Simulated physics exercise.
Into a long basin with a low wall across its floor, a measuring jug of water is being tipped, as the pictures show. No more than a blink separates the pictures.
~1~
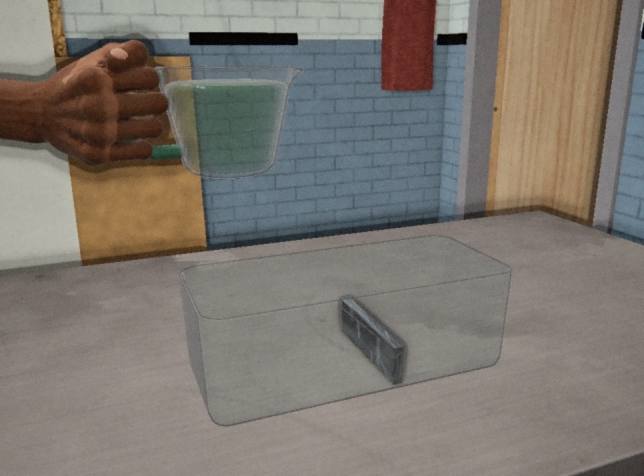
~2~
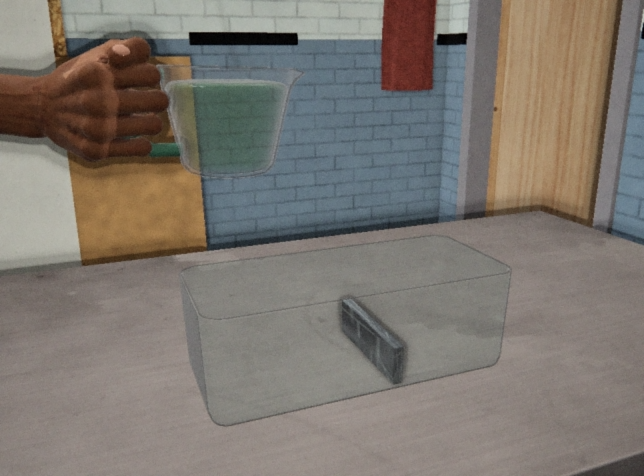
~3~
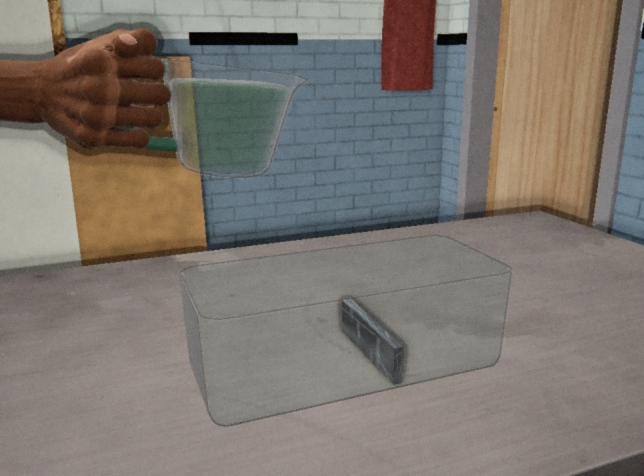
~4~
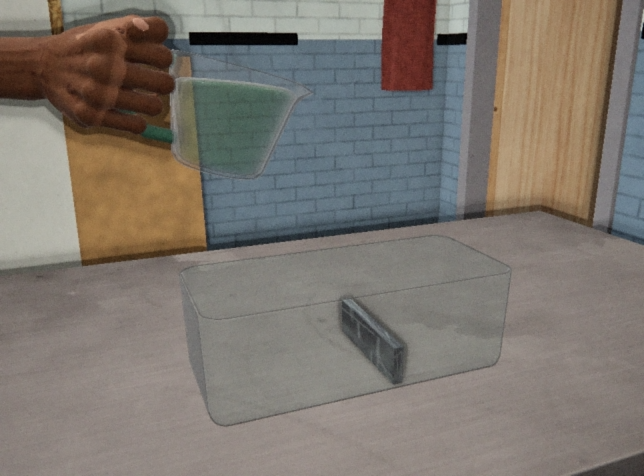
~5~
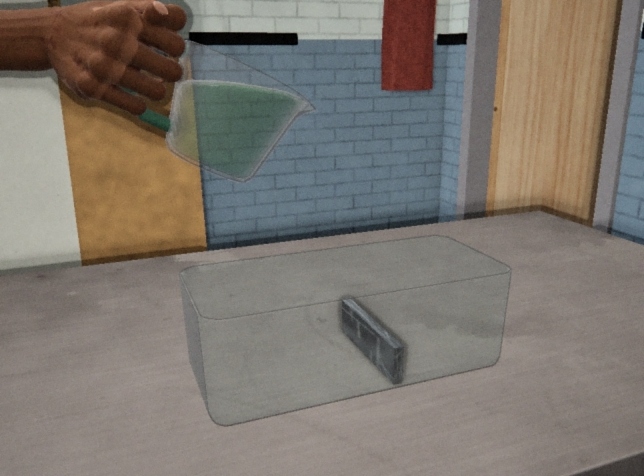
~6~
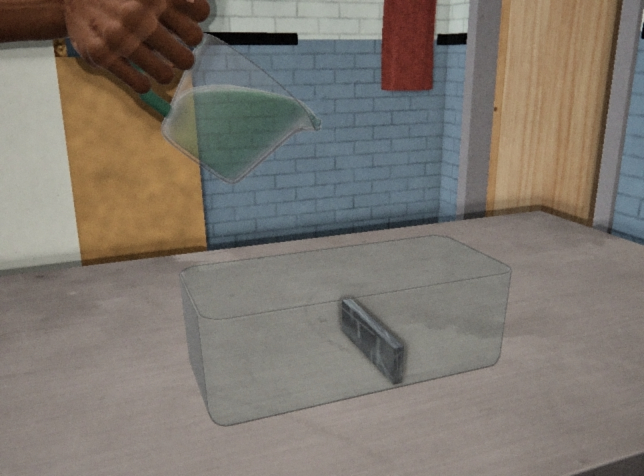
A hand held a clear jug of green liquid above a long, see-through basin with a low wall inside, then tilted it steadily to the right until a little liquid reached past the spout.
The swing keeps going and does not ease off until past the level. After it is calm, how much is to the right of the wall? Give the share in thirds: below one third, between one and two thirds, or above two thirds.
The share right of the wall will be small, below one third.
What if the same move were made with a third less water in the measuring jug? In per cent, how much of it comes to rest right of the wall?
Roughly 10 in a hundred.
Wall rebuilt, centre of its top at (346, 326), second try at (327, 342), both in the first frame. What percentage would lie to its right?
40 % then 60 %, approximately.
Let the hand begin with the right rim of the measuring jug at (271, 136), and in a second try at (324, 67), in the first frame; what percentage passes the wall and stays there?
You'd get around 10 per cent and then around 30 per cent.
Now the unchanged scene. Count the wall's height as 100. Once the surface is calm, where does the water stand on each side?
Left: About 40; right: About 10.
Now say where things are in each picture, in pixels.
Tilt 0°; pouring edge (303, 69); surface from (164, 85) to (284, 82); the long basin's rim runs from (189, 294) to (477, 252); the wall's top is at (370, 322), in the first frame.
Tilt 2°; pouring edge (304, 71); surface from (165, 84) to (284, 84), in the second frame.
Tilt 7°; pouring edge (308, 79); surface from (168, 81) to (286, 86), in the third frame.
Tilt 16°; pouring edge (312, 92); surface from (173, 80) to (291, 91), in the fourth frame.
Tilt 27°; pouring edge (315, 109); surface from (180, 85) to (300, 97), in the fifth frame.
Tilt 40°; pouring edge (314, 130); surface from (172, 106) to (302, 114); 4 per cent is over the edge, in the sixth frame.
A moment on, the measuring jug is tipped right over and 21 per cent is still to pour, 34 is left of the wall and 6 right of it.
Next, the measuring jug is tipped right over and 0 per cent is still to pour, 81 is left of the wall and 10 right of it.
Then the measuring jug is tipped right over and 0 per cent is still to pour, 77 is left of the wall and 15 right of it.
Later the measuring jug is tipped right over and 0 per cent is still to pour, 78 is left of the wall and 16 right of it.
In the end 78 per cent lies left of the wall, 16 right of it and 6 outside.
